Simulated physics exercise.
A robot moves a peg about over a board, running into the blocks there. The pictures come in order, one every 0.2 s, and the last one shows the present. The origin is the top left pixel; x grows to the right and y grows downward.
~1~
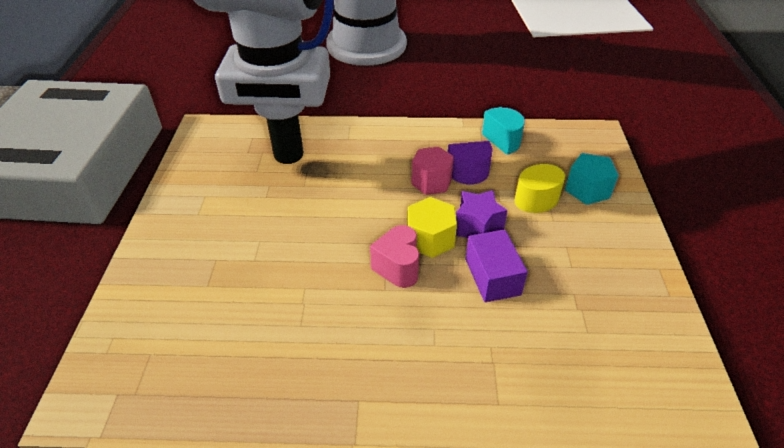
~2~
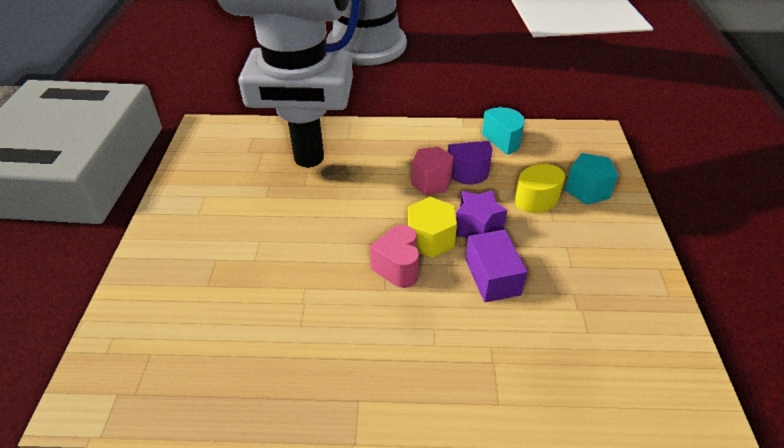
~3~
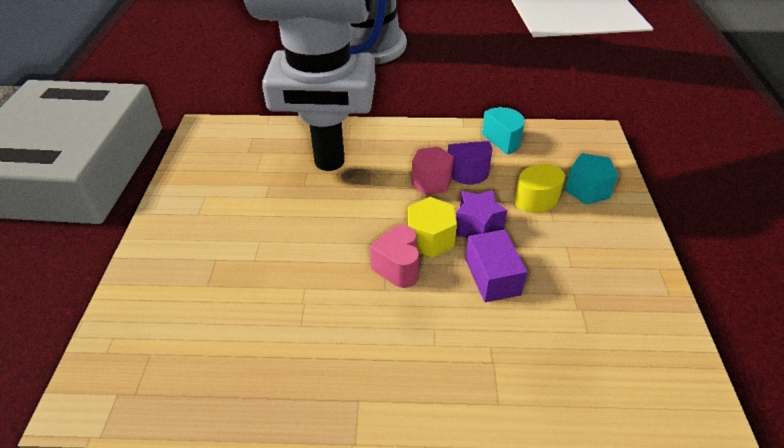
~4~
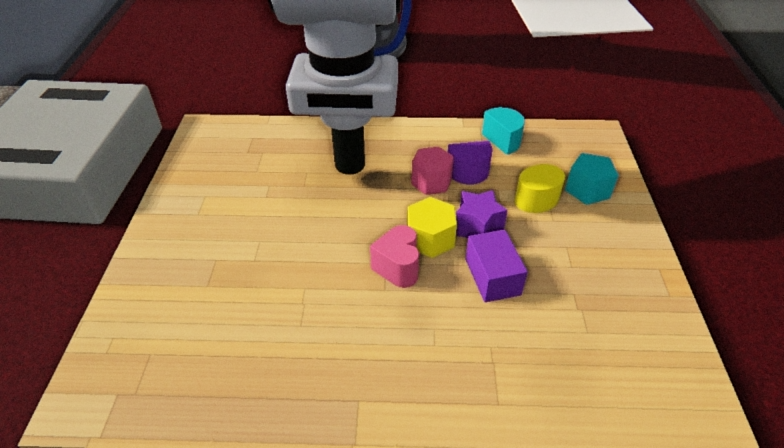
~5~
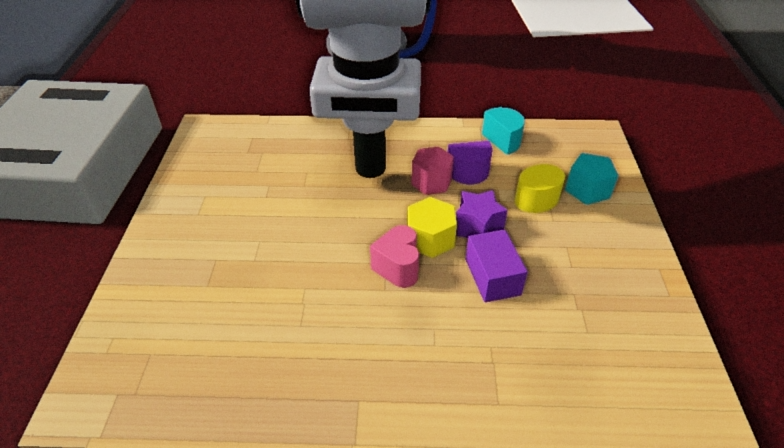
On a wooden board set over dark red cloth, a robot arm moves a black peg steadily rightward from the upper left toward a cluster of pink, purple, yellow and turquoise blocks, which stay still throughout.
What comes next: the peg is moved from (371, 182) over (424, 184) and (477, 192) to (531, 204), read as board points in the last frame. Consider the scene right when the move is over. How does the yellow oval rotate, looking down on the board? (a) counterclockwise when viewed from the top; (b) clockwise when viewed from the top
It's b.
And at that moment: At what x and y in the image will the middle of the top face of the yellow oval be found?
It will likely be found at (581, 188).
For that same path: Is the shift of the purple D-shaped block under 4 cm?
Short answer: No.
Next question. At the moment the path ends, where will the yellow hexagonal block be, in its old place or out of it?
Left where it is.
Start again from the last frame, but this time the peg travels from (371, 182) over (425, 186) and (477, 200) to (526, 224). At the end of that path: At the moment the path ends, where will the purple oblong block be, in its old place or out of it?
Answer: Unmoved.
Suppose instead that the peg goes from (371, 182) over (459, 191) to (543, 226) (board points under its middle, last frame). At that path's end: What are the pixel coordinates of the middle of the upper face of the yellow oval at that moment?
It will end up at (574, 184).
What follows on the original path. One third of the way, peg (425, 172); pink hexagonal block (462, 160); purple D-shaped block (494, 147), turned 25° anticlockwise.
Two thirds of the way, peg (480, 180); pink hexagonal block (515, 165), turned 30° anticlockwise; purple D-shaped block (527, 142), turned 55° anticlockwise; yellow oval (553, 179).
At the end, peg (534, 192); yellow hexagonal block not moved; pink hexagonal block (557, 164), turned 65° anticlockwise; purple D-shaped block (531, 141), turned 70° anticlockwise; yellow oval (581, 188), turned 25° clockwise; turquoise pentagon (600, 166).
